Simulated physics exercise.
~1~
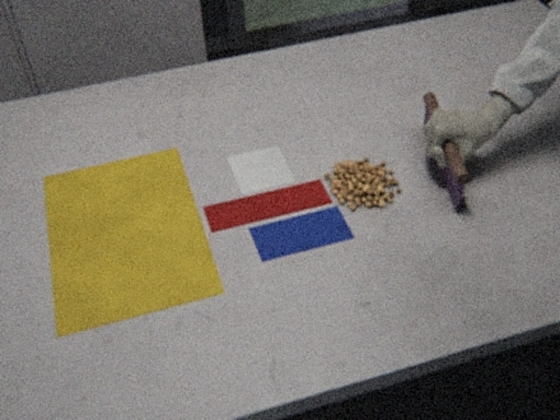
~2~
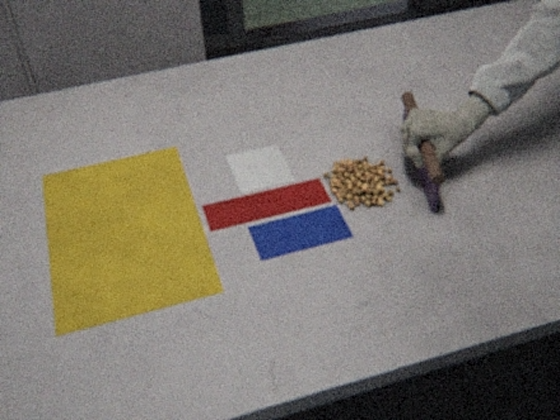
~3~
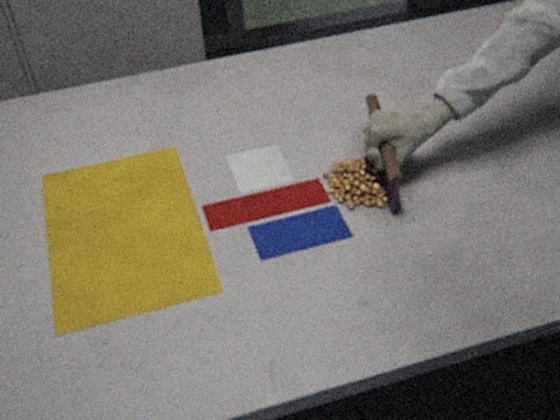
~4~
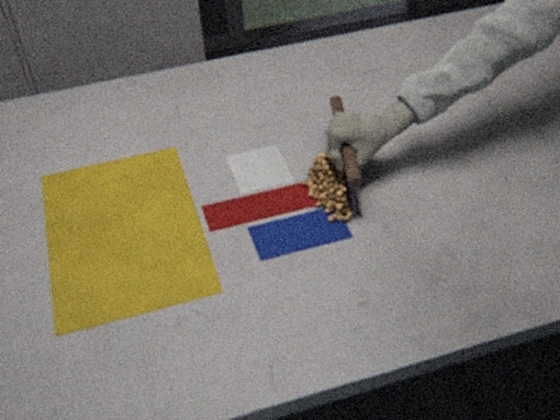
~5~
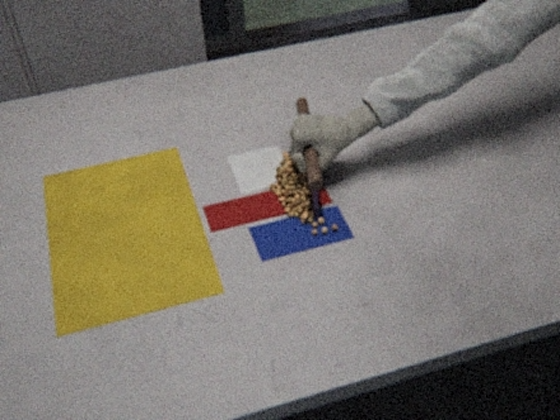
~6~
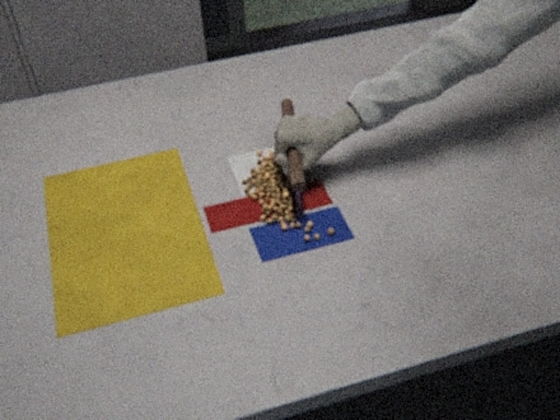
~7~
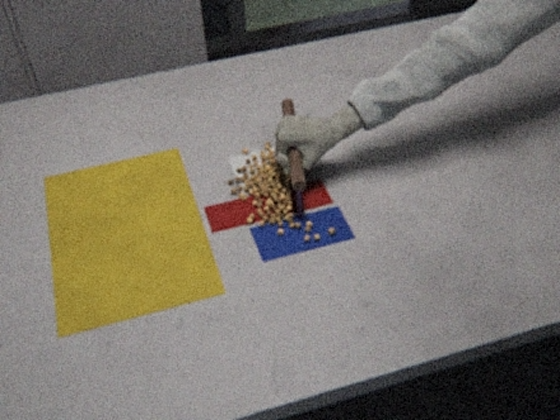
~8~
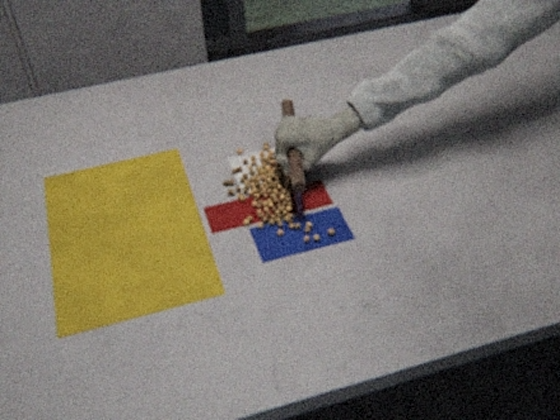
A gloved hand swept a scraper leftwards into a pile of dried chickpeas, pushing them across the coloured sheets until it stopped, leaving them scattered mostly over the white and red ones, a few on the blue, and none on the yellow.
